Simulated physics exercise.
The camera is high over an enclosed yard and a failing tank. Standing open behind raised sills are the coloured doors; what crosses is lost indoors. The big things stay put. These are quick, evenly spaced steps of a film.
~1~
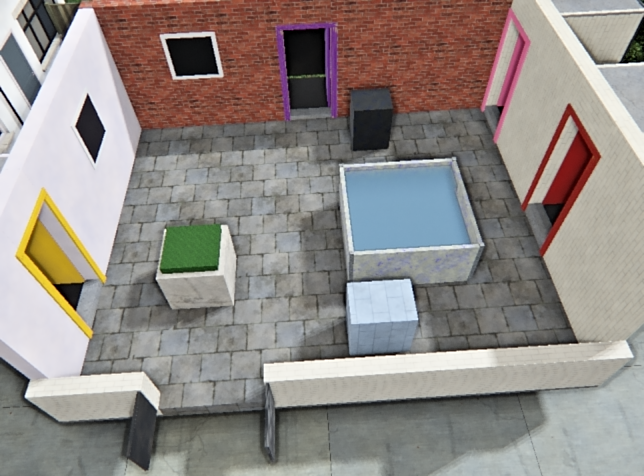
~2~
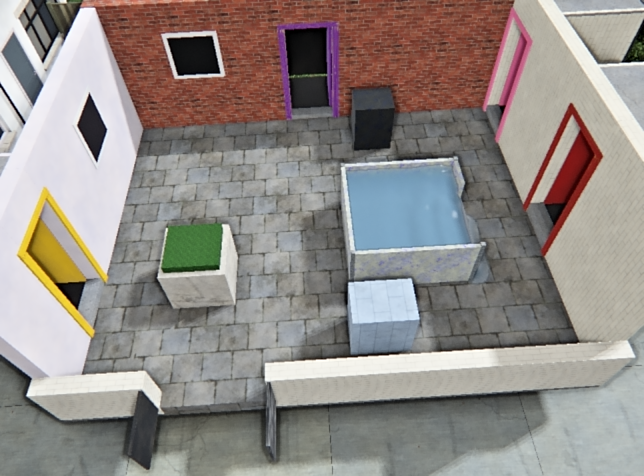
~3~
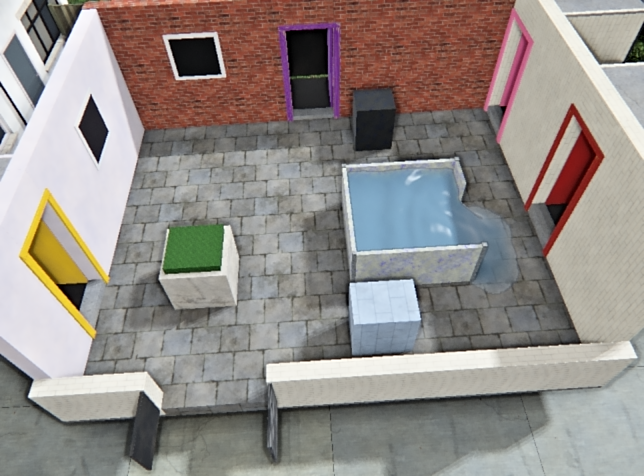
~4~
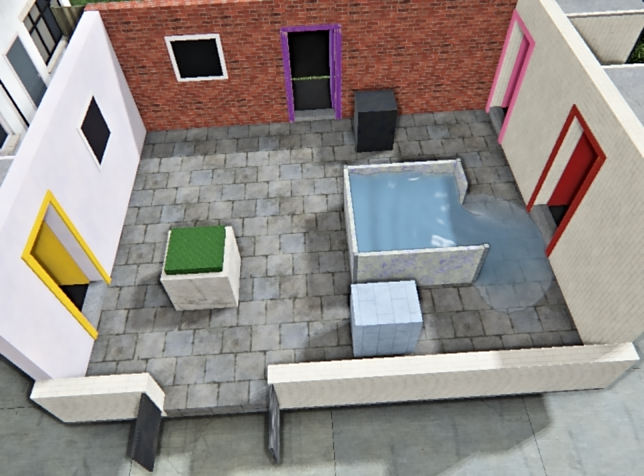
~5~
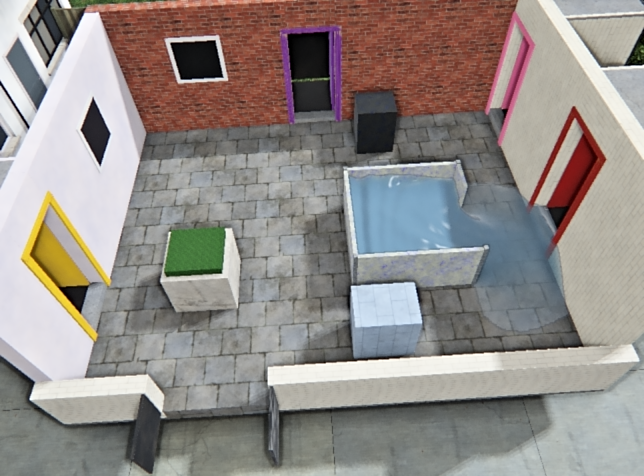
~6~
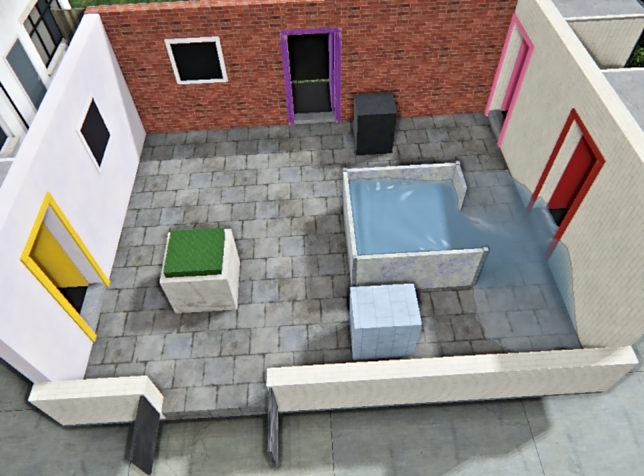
At first, a square tank of water stands whole and still in a walled yard with coloured doorways. Then its right side opens and water pours through the gap, spreading across the grey paving to the wall by the red door and along it toward the front, while the tank's level drops.
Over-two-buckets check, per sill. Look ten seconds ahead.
The red door lets the inflow pass two buckets; the yellow door keeps the inflow to two buckets or less; the pink door keeps the inflow to two buckets or less; the purple door keeps the inflow to two buckets or less.
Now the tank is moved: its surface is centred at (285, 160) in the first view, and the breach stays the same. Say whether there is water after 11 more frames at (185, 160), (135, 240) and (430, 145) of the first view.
One after the other: Untouched, untouched, reached.
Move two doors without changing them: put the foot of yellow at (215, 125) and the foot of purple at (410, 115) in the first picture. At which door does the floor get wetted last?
That's the yellow door.
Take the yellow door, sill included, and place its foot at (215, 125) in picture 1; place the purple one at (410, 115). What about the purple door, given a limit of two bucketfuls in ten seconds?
One by one: The purple one passes that mark.
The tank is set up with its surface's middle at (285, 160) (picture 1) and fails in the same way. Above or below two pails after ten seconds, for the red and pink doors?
Looking at it, red breaks the limit and pink breaks the limit.
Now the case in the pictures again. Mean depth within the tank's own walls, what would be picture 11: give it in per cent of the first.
Estimate: Around 56 %.
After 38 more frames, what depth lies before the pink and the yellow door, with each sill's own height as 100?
Around 60 in a hundred for the first and 80 in a hundred for the second.
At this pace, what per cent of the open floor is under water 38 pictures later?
Around 80 percent.
A moment on, water covers 15 % of the floor; the red door far over two buckets in, the yellow door not reached, the pink door wet at the sill, nothing in, the purple door not reached.
Next, water covers 30 % of the floor; the red door far over two buckets in, the yellow door not reached, the pink door wet at the sill, nothing in, the purple door not reached.
Then, water covers 50 % of the floor; the red door far over two buckets in, the yellow door not reached, the pink door under two buckets in, the purple door wet at the sill, nothing in.
Later, water covers 80 % of the floor; the red door far over two buckets in, the yellow door wet at the sill, nothing in, the pink door under two buckets in, the purple door wet at the sill, nothing in.
In the end, water covers 95 % of the floor; the red door far over two buckets in, the yellow door wet at the sill, nothing in, the pink door under two buckets in, the purple door wet at the sill, nothing in.
